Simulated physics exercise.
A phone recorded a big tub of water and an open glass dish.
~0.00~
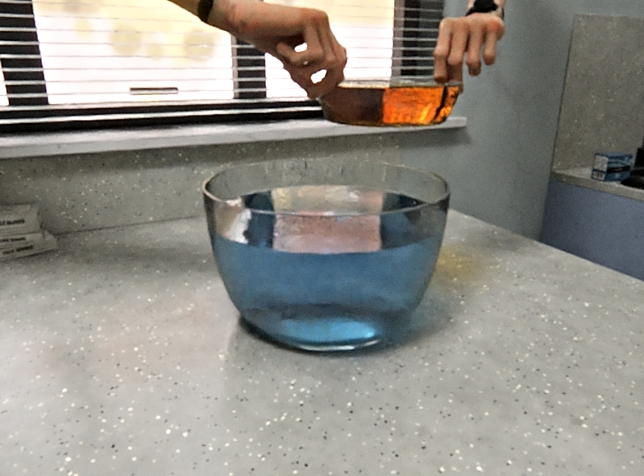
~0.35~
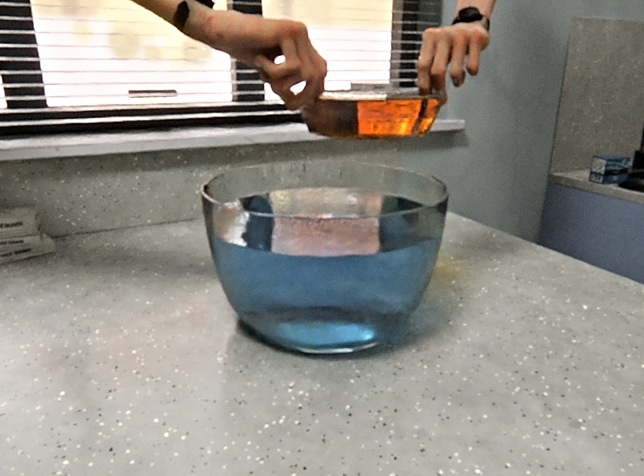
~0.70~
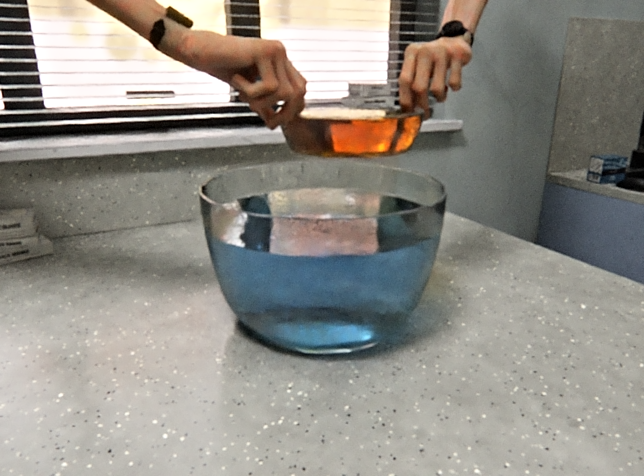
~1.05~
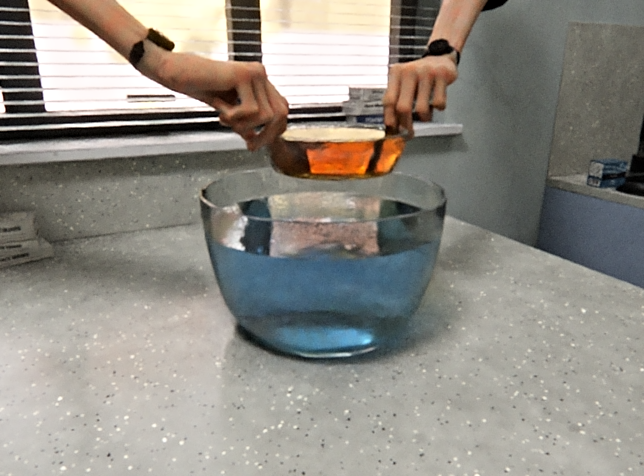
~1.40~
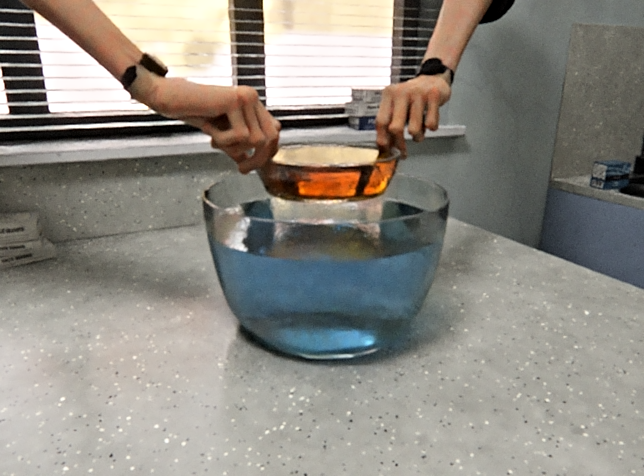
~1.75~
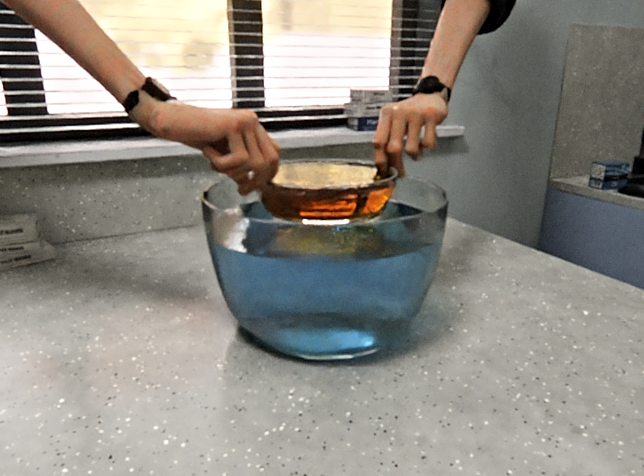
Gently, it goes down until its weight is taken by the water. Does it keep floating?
No.
After 2.2 s, the dish dips into the water.
After 2.8 s, water pours in over its rim.
After 5.0 s, the dish lies on the bottom.
